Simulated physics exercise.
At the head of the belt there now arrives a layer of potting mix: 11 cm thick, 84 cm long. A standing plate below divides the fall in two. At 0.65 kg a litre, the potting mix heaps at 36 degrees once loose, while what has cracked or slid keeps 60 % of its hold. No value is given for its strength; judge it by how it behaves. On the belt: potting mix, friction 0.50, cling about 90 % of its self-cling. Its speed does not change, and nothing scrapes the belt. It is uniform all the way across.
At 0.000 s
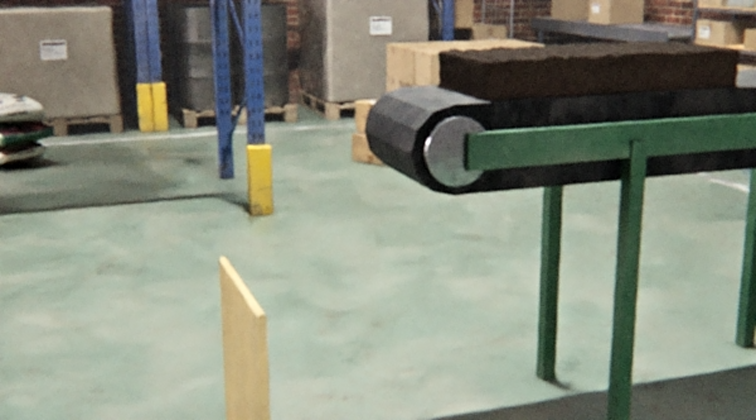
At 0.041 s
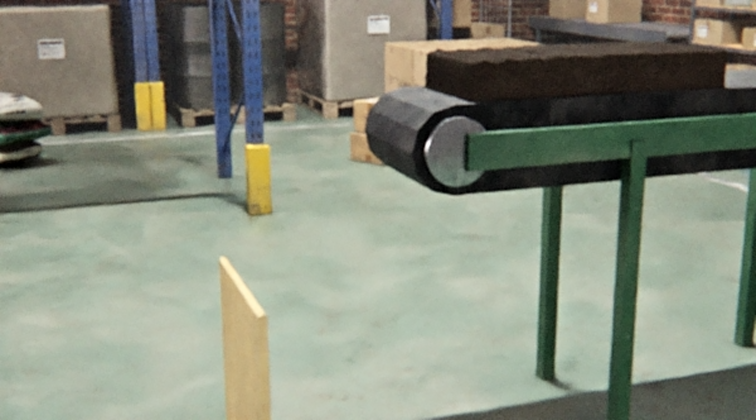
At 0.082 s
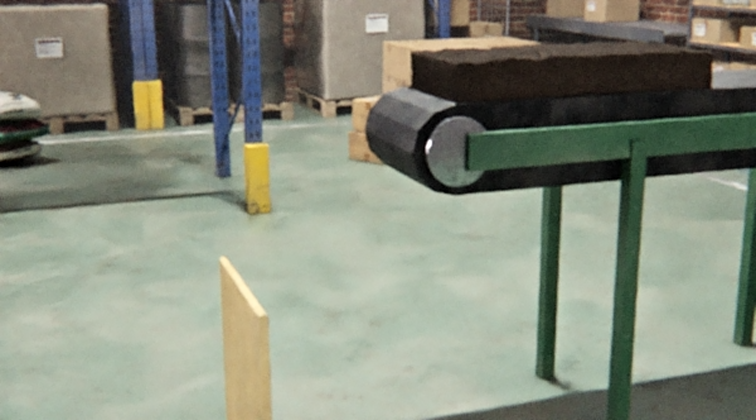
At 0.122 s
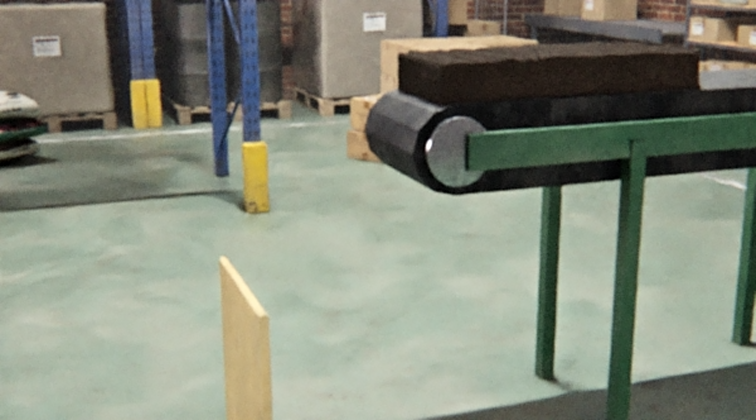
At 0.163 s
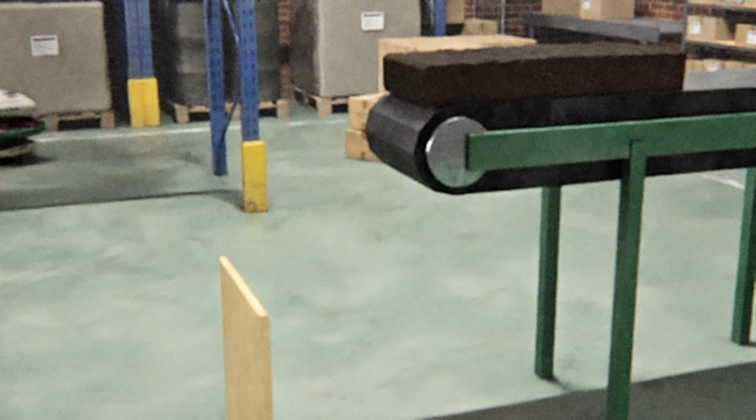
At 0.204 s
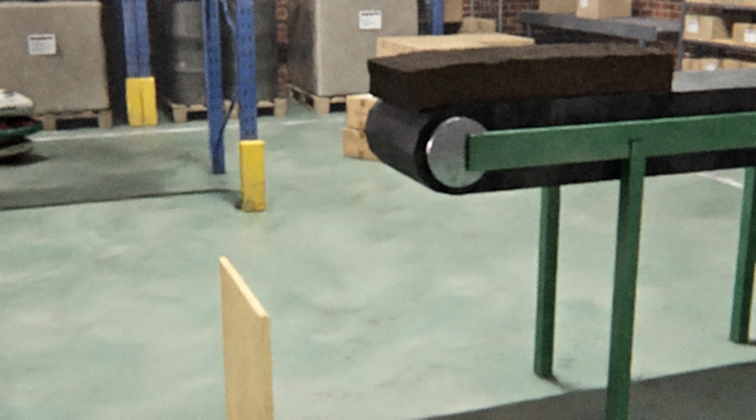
In a warehouse, a dark slab of potting mix rides left along a black conveyor belt.
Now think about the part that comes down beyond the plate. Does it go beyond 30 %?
No.
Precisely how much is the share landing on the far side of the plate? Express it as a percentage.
Close to 0 in a hundred.
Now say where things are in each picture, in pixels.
The first frame shows leading edge of the potting mix at (486, 79).
The second frame shows leading edge of the potting mix at (472, 80).
The third frame shows leading edge of the potting mix at (457, 81).
The fourth frame shows leading edge of the potting mix at (442, 82), 4 % of it past the top of the roller, in one piece.
The fifth frame shows leading edge of the potting mix at (427, 79), 9 % of it past the top of the roller, in one piece.
The sixth frame shows leading edge of the potting mix at (410, 80), 15 % of it past the top of the roller, in one piece.
After 0.43 s, 0 % is beyond the plate's line.
After 0.70 s, 0 % is beyond the plate's line.
After 0.97 s, 0 % is beyond the plate's line.
After 1.23 s, 0 % is beyond the plate's line.
After 2.42 s, at the end, 0 % is beyond the plate's line.
